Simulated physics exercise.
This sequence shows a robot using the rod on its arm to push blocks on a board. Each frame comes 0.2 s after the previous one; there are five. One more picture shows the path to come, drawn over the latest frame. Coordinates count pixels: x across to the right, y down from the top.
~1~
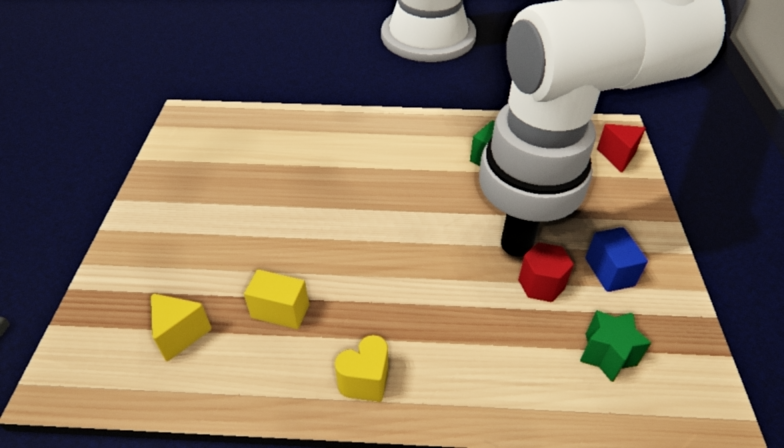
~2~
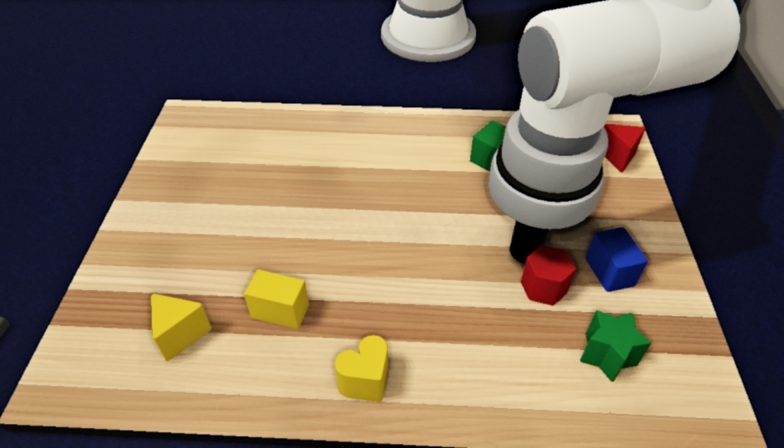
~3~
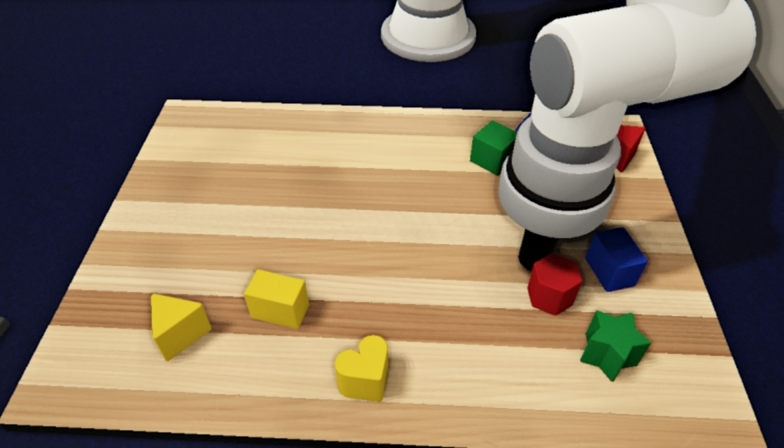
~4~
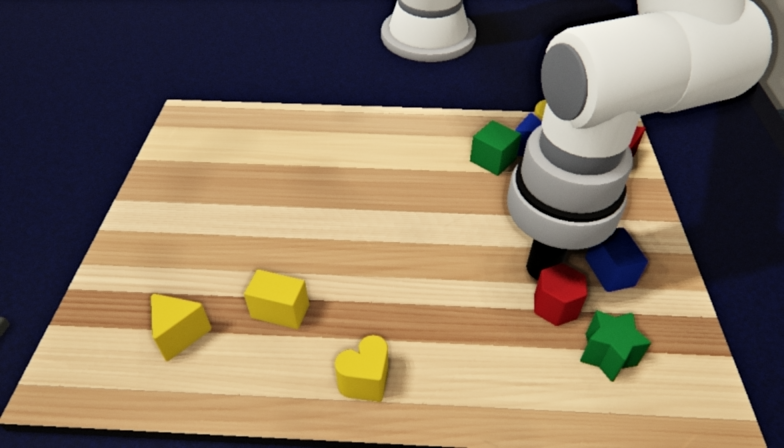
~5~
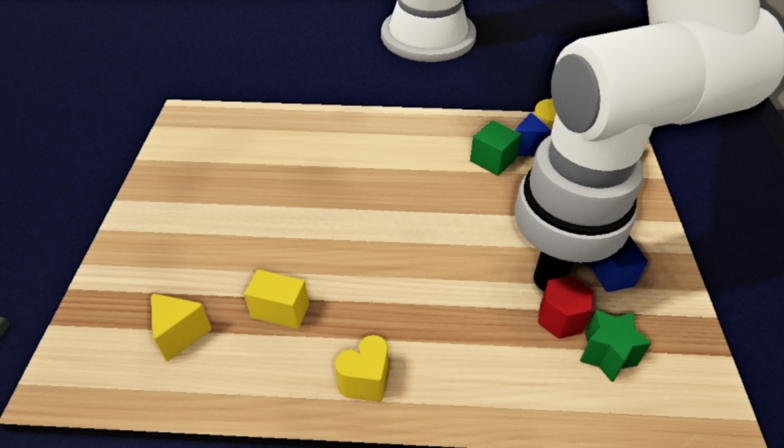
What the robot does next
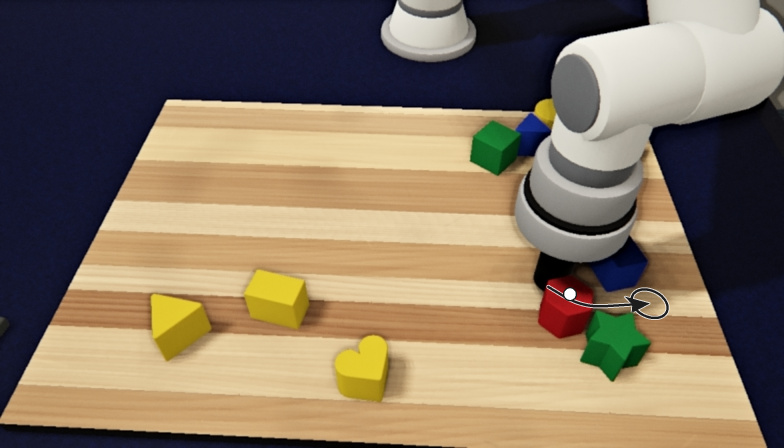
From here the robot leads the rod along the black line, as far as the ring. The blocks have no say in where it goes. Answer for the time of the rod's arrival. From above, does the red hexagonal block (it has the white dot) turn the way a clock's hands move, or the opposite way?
Its spin: Clockwise.
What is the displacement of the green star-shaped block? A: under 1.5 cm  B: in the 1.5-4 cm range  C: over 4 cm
The one that fits is A, under 1.5 cm.
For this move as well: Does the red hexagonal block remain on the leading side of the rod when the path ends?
Going by the path, no.
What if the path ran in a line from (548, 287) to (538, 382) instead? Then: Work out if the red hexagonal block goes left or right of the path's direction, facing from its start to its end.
Taking start-to-end as forward, the block's sideways shift goes to the left.
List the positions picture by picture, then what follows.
The first frame shows tip of the rod (517, 245), middles of tops, red hexagonal block (549, 259), green star-shaped block (620, 332), blue oblong block (621, 246).
The second frame shows rod (526, 251), red hexagonal block (552, 262).
The third frame shows rod (535, 259), red hexagonal block (558, 271).
The fourth frame shows rod (543, 269), red hexagonal block (564, 282).
The fifth frame shows rod (550, 280), red hexagonal block (570, 294), green star-shaped block (620, 332), blue oblong block partly hidden.
The line goes from (548, 287) via (580, 303) and (615, 306), ending at (650, 303); the dot is on the red hexagonal block.
On the path given first. One third of the way, rod (583, 297); red hexagonal block (580, 310), turned 30° clockwise; green star-shaped block (628, 342), turned 10° anticlockwise.
Two thirds of the way, rod (619, 299); red hexagonal block (580, 310), turned 30° clockwise; green star-shaped block (628, 342), turned 10° anticlockwise.
At the end, rod (653, 297); red hexagonal block (580, 310), turned 30° clockwise; green star-shaped block (628, 342), turned 10° anticlockwise; blue oblong block unmoved.
